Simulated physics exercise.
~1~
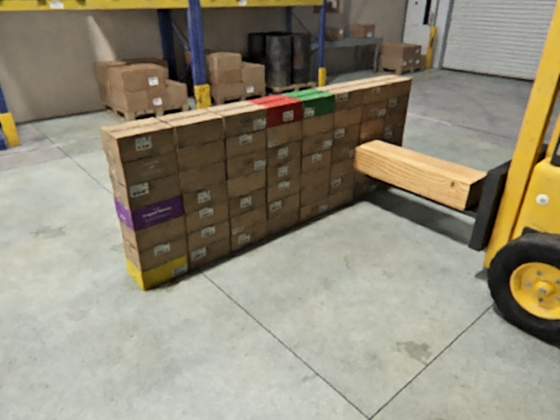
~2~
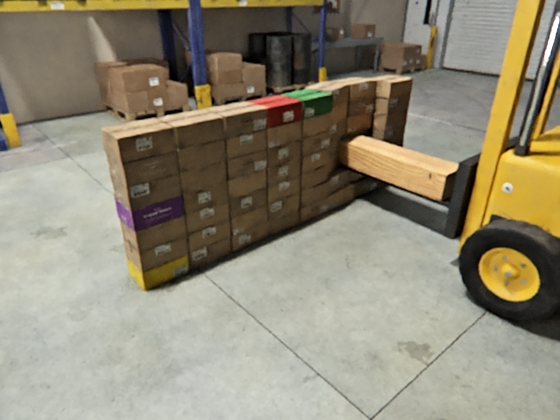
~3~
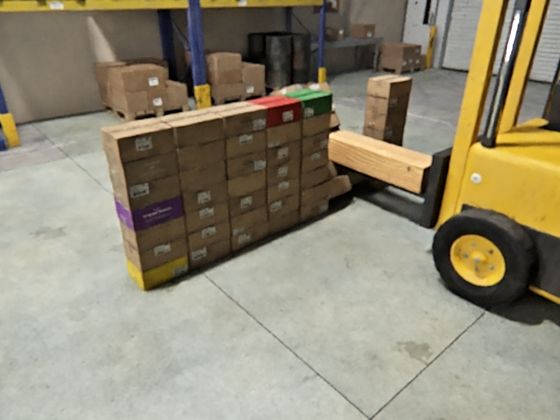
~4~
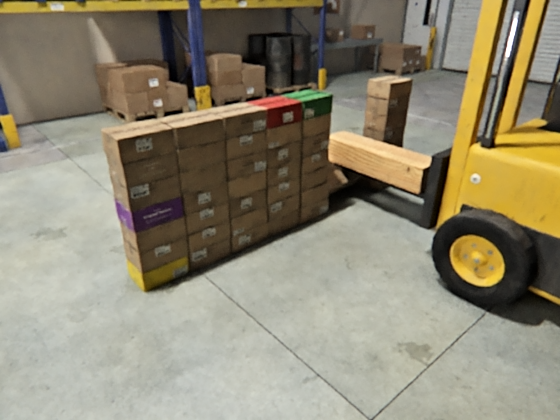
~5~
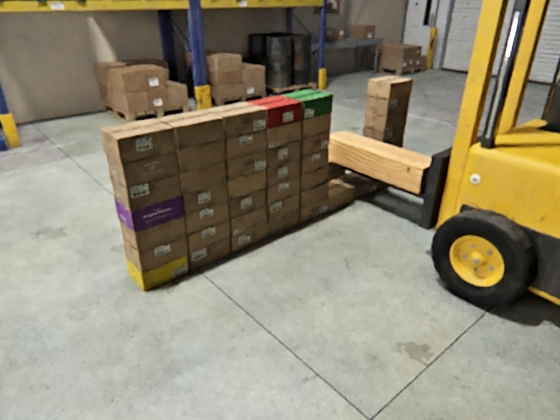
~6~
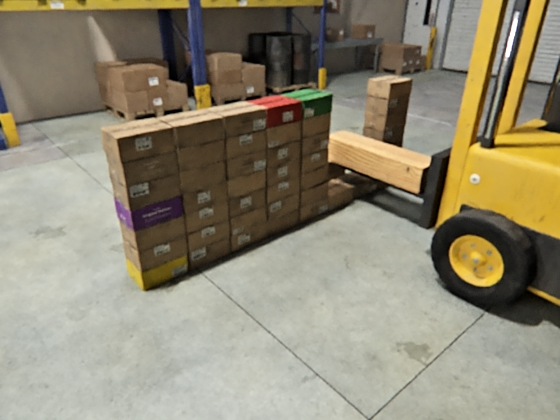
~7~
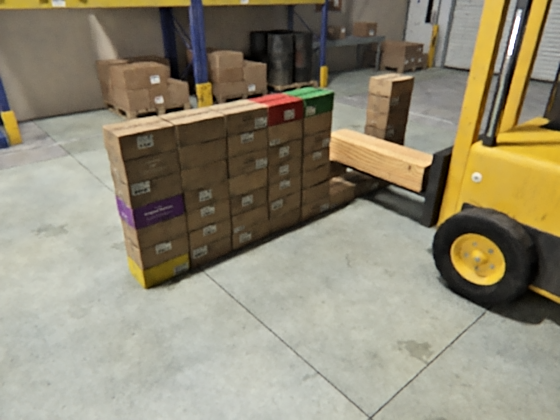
In a warehouse with a concrete floor, seen from a slightly swaying viewpoint in front and a little above, a long, thin wall of stacked brown cartons stands at centre. A yellow carton sits at its bottom left, a purple one above it, and red and green ones along the top. From the right, a yellow forklift pushes a long wooden block leftward into the wall's far end. Cartons there shift and give way, opening a gap and leaving a separate column standing behind. The forklift stops, and the coloured cartons remain up.
